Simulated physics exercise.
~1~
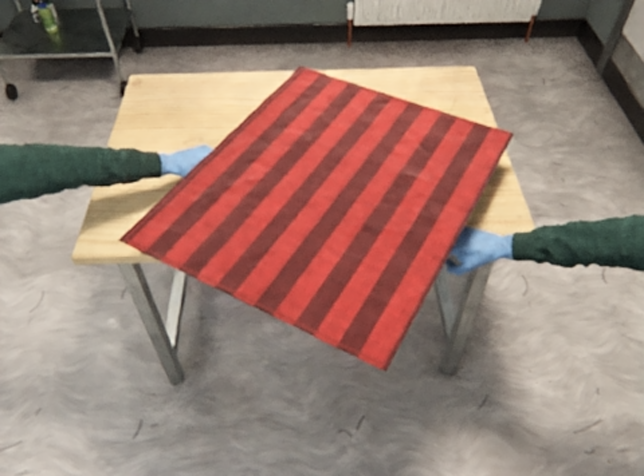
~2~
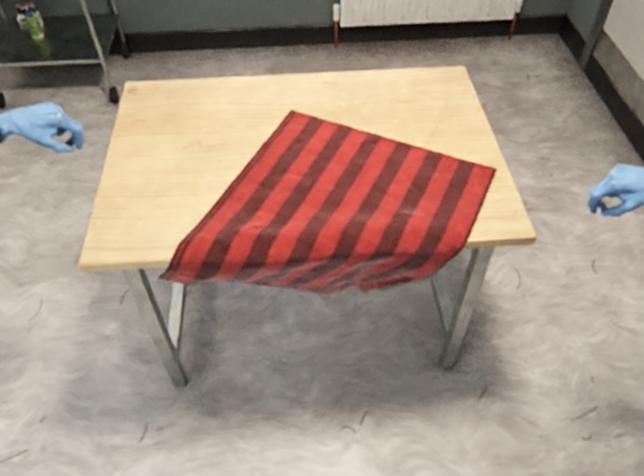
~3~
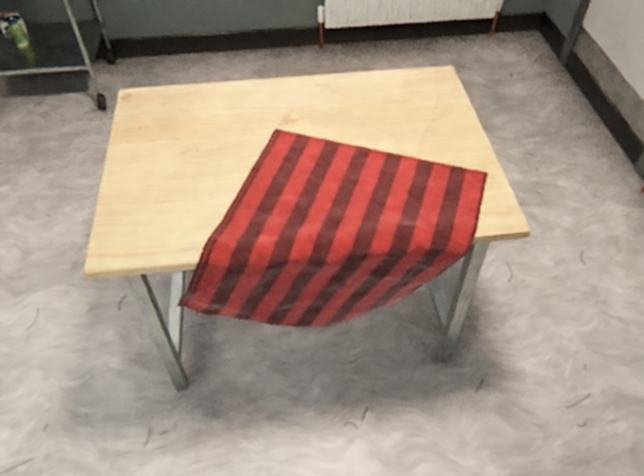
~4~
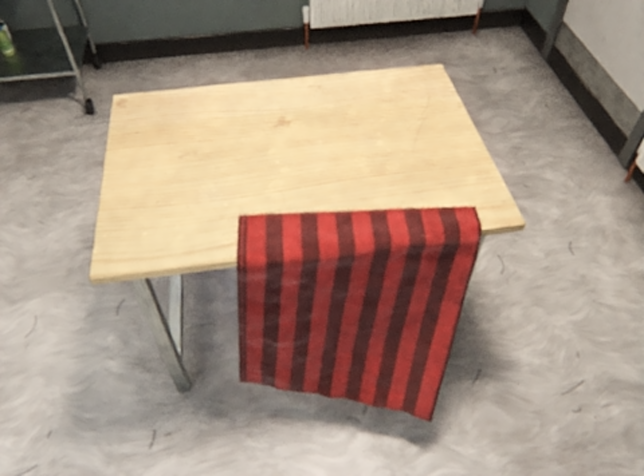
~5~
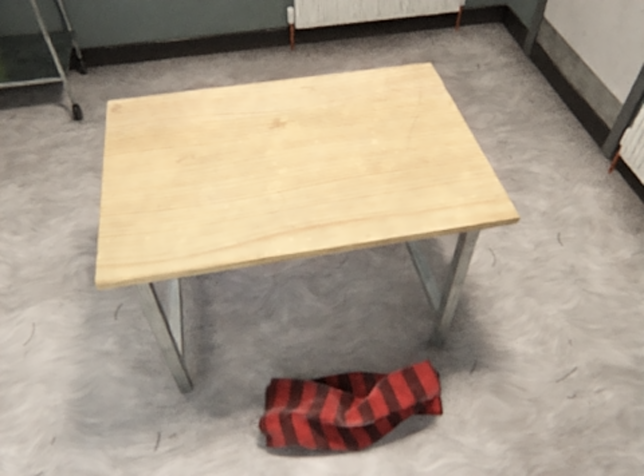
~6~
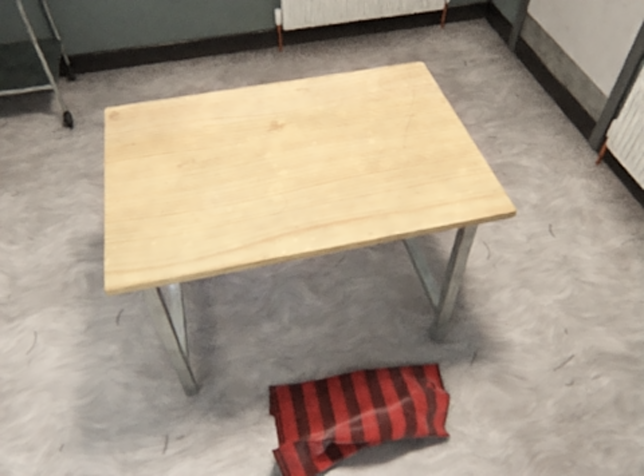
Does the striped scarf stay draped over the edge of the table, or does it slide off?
It slides off. Too much of it hangs over the near edge, and it ends up in a crumpled heap on the floor.
A red scarf with dark stripes, held out flat by two blue-gloved hands, was let go over the near edge of a wooden table, where it drooped, slid steadily over the side and dropped off, ending crumpled on the grey floor.
